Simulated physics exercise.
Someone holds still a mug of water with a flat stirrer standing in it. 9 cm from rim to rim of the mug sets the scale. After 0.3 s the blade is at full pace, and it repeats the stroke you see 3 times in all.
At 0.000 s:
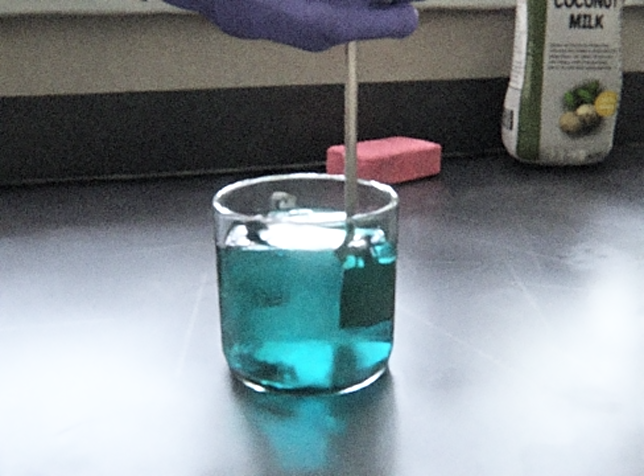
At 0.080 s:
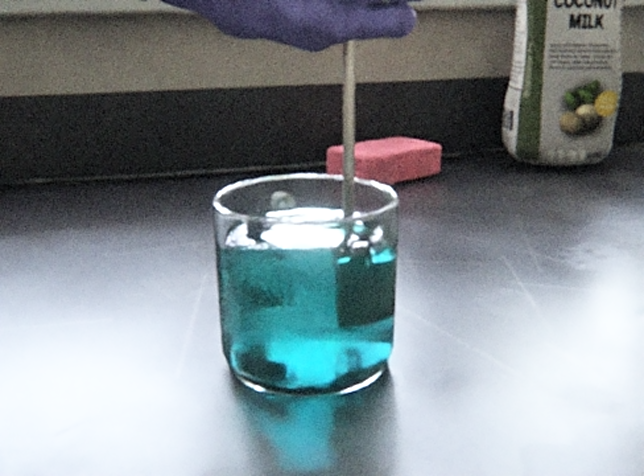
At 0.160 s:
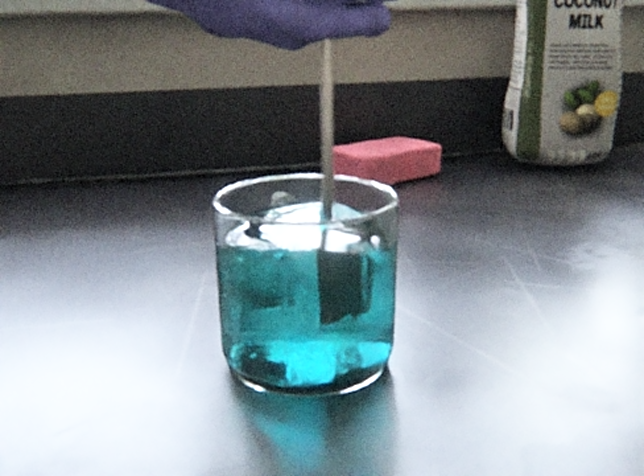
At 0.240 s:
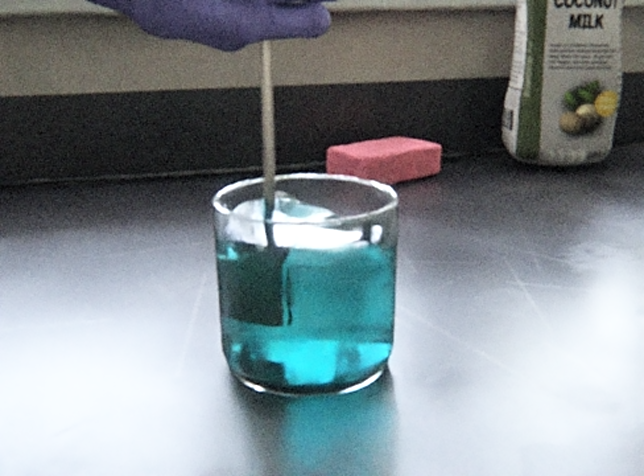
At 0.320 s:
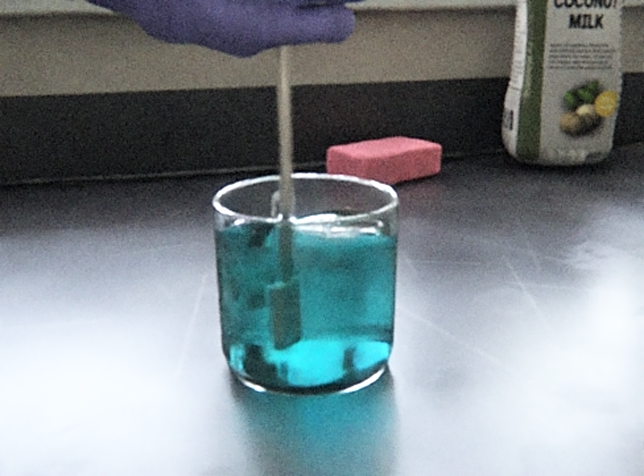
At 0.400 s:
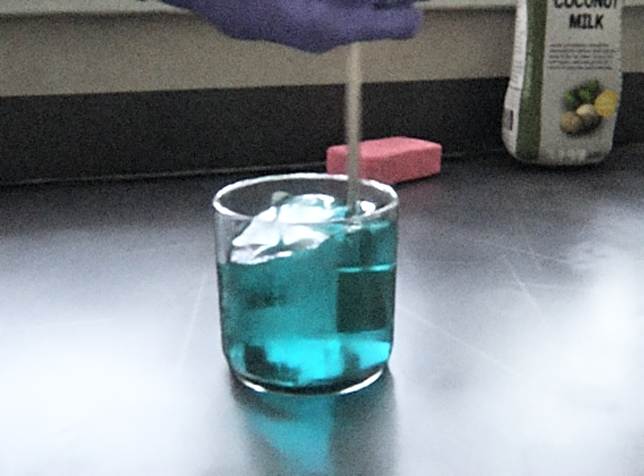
In this clip, a purple-gloved hand moves an upright flat stirrer through blue-green water in a clear glass container, shifting slightly, then clearly left, before sweeping back right as the water's surface ripples and tilts upward on the right.
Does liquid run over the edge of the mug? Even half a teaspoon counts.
Yes. It is going to lose liquid.
By 0.58 s 0 ml is over the rim.
By 0.76 s 1 ml is over the rim.
By 0.94 s 2 ml is over the rim.
By 1.12 s 4 ml is over the rim.
At rest 5 ml is over the rim.
